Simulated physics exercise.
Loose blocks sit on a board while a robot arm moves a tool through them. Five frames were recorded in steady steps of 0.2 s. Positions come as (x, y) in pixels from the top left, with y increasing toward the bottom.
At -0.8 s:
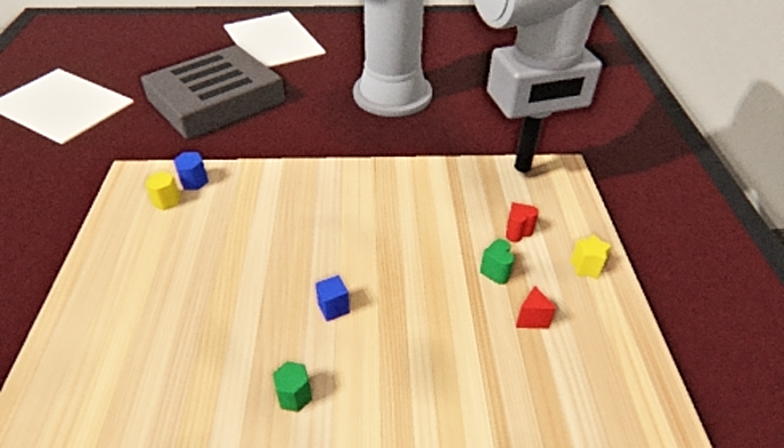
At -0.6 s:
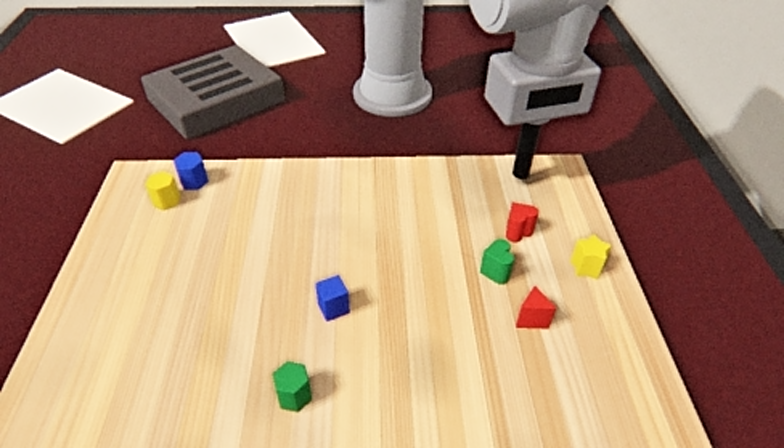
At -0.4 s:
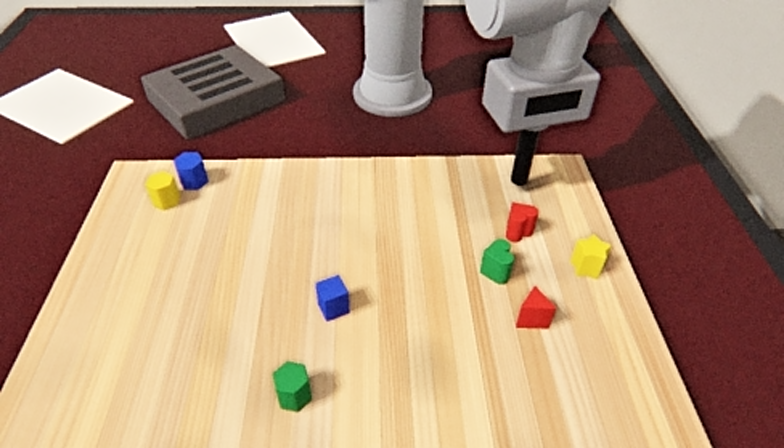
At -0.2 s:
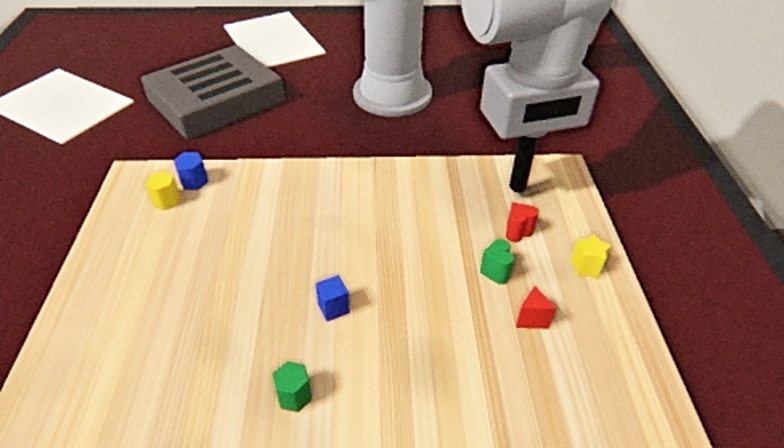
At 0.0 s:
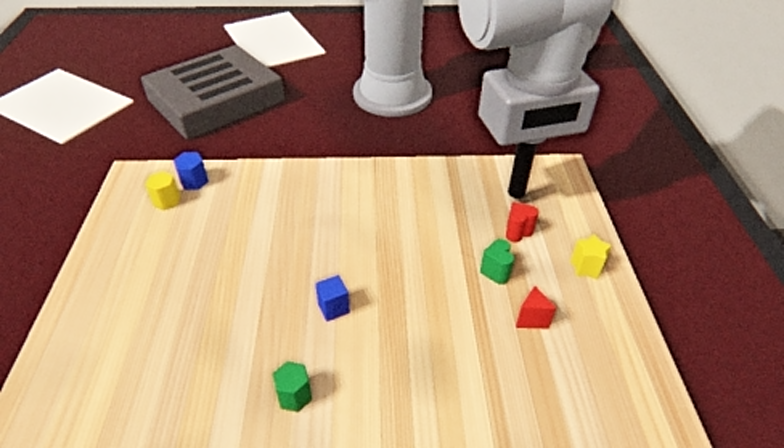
A grey robot arm holding a black tool works over a pale wooden board on a dark red surface, seen from above by a still camera. Red, green and yellow blocks sit at the right, with blue and green ones near the middle and yellow and blue at upper left. The tool slides slowly a short way toward the red heart block, while every block stays put.
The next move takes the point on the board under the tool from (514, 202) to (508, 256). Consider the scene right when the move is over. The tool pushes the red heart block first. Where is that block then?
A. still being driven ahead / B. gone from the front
Choice B: Gone from the front.
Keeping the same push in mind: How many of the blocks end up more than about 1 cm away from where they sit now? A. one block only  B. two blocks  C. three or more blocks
A: One block only.
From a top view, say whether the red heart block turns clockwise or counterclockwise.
It turns round anticlockwise.
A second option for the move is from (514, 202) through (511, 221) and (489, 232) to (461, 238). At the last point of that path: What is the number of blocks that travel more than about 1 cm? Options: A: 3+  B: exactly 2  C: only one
C - only one.
The first path, step by step. One third of the way, tool at (514, 211); red heart block at (523, 213).
Two thirds of the way, tool at (512, 229); red heart block at (530, 229), turned 50° anticlockwise.
At the end, tool at (510, 248); green heart block still; red heart block at (535, 242), turned 85° anticlockwise.
